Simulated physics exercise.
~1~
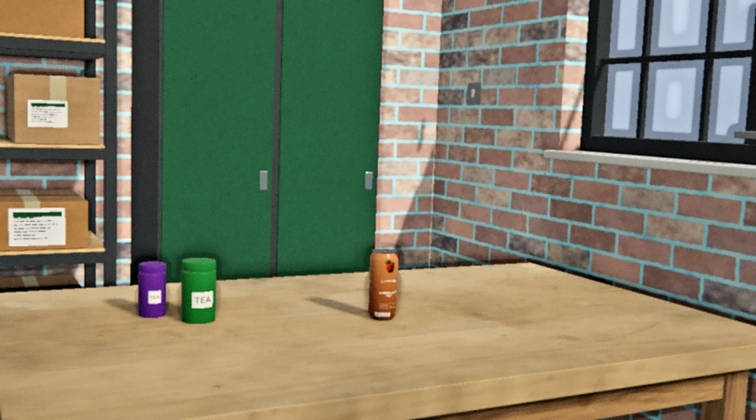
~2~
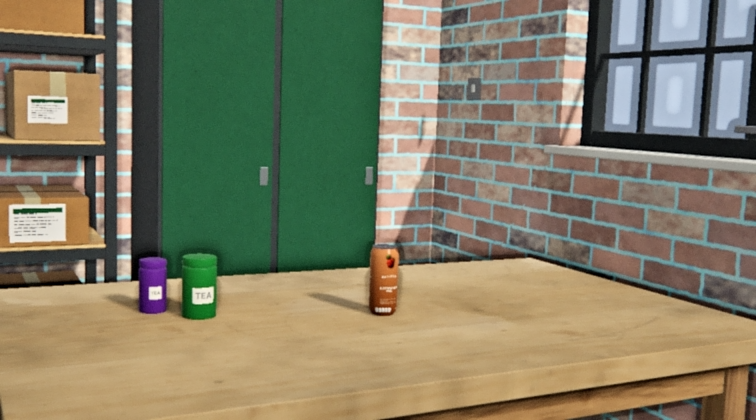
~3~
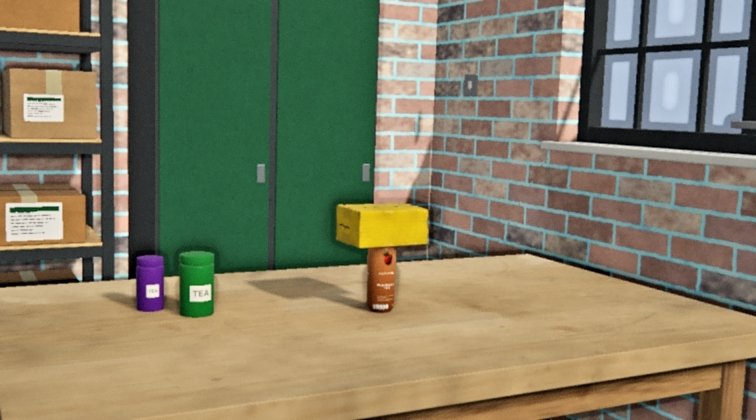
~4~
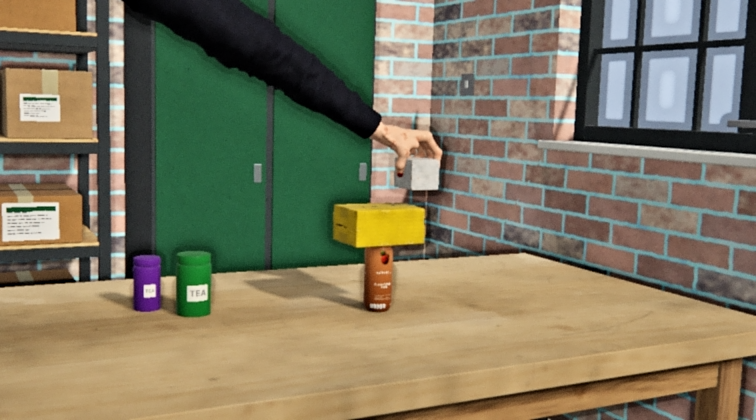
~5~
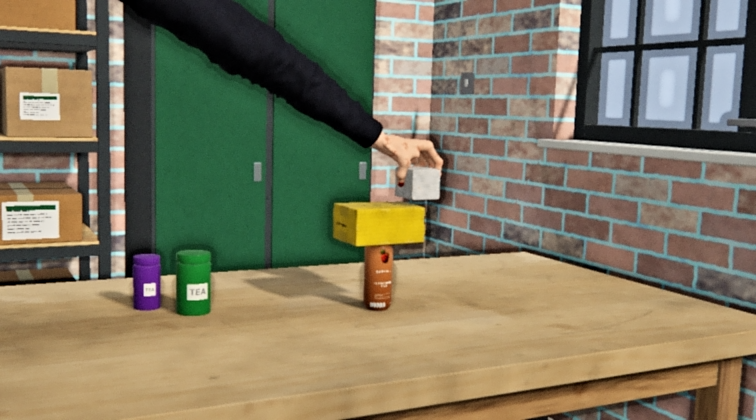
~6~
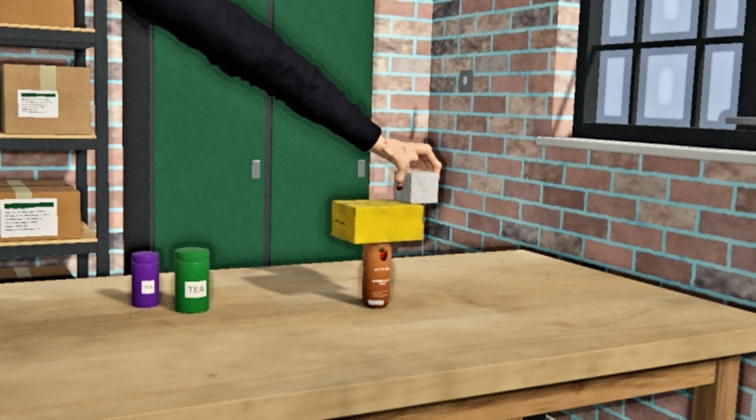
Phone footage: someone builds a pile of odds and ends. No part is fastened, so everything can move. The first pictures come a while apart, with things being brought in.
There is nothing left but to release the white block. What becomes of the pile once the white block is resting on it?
The pile collapses.
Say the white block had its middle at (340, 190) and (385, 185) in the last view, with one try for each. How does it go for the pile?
Result of try one: The pile tips over; result of try two: The pile remains stable.
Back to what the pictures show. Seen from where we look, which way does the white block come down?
As we see it, to our right.
Then, 0.40 s later than the last frame, yellow box and white block now fallen.
Then, 0.70 s later than the last frame, things are still on the move.
When it is over, fallen, yellow box and white block; the other 3 as before. End places, in pixels of the last picture, white block near (507, 272). The pile gives way.
